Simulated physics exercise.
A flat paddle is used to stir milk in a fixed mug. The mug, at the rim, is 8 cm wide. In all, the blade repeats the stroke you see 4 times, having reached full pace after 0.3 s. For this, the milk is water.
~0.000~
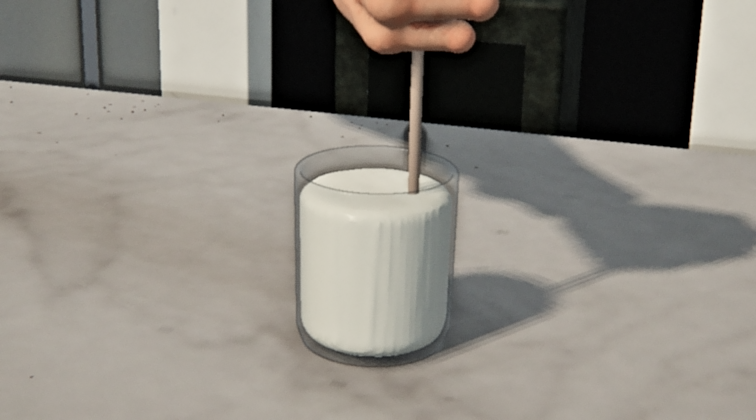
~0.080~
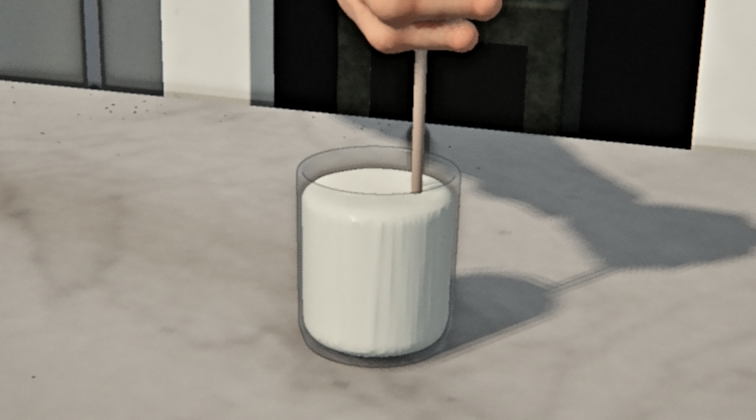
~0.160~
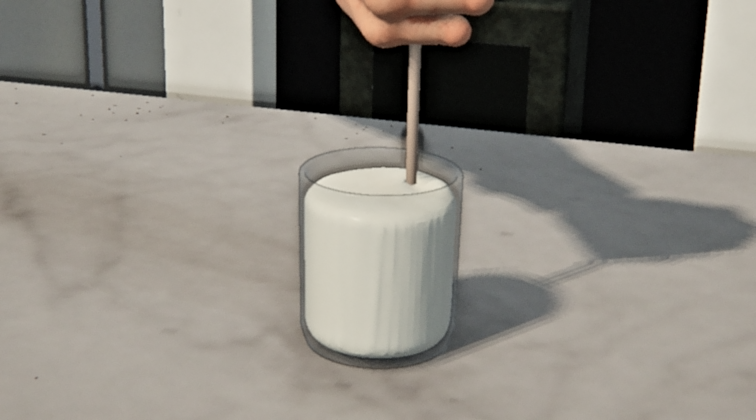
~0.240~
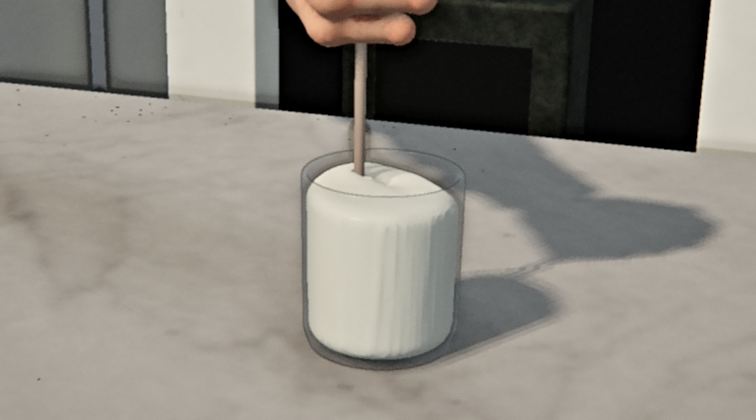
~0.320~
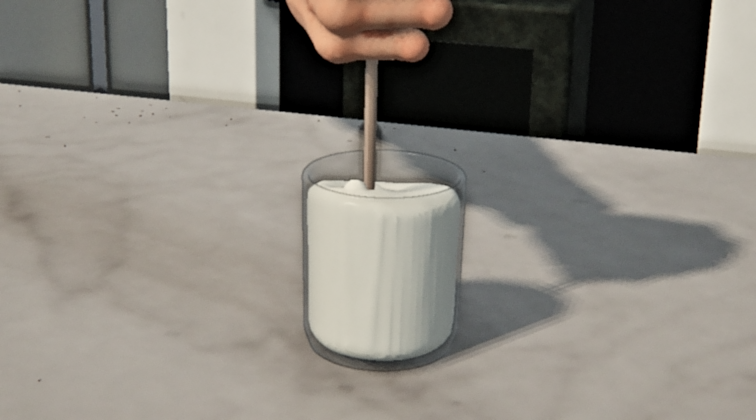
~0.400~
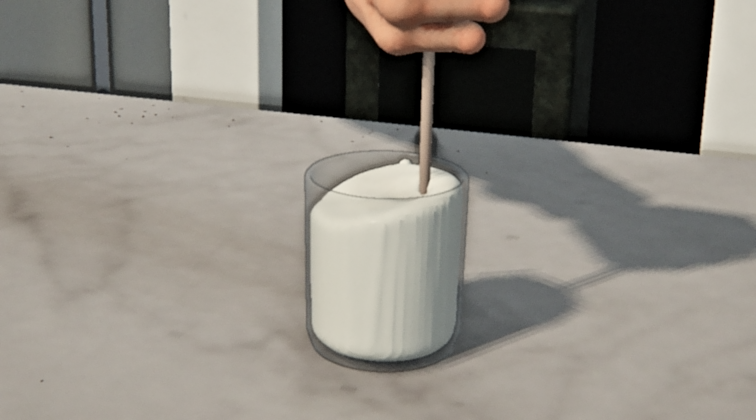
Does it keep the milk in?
Runs over.
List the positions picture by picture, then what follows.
In the first frame, the stem is at (417, 88); the milk meets the walls at (305, 183) and (450, 201); the rim runs from (302, 165) to (453, 182).
In the second frame, the stem is at (420, 87); the milk meets the walls at (307, 184) and (451, 201).
In the third frame, the stem is at (414, 81); the milk meets the walls at (310, 185) and (454, 203).
In the fourth frame, the stem is at (361, 80); the milk meets the walls at (312, 177) and (457, 204).
In the fifth frame, the stem is at (371, 98); the milk meets the walls at (312, 180) and (458, 199).
In the sixth frame, the stem is at (428, 89); the milk meets the walls at (315, 194) and (460, 186).
Then, 0.62 s in, 0 ml is over the rim.
Then, 0.83 s in, 2 ml is over the rim.
Then, 1.04 s in, 6 ml is over the rim.
Then, 1.26 s in, 6 ml is over the rim.
Finally, 6 ml is over the rim.
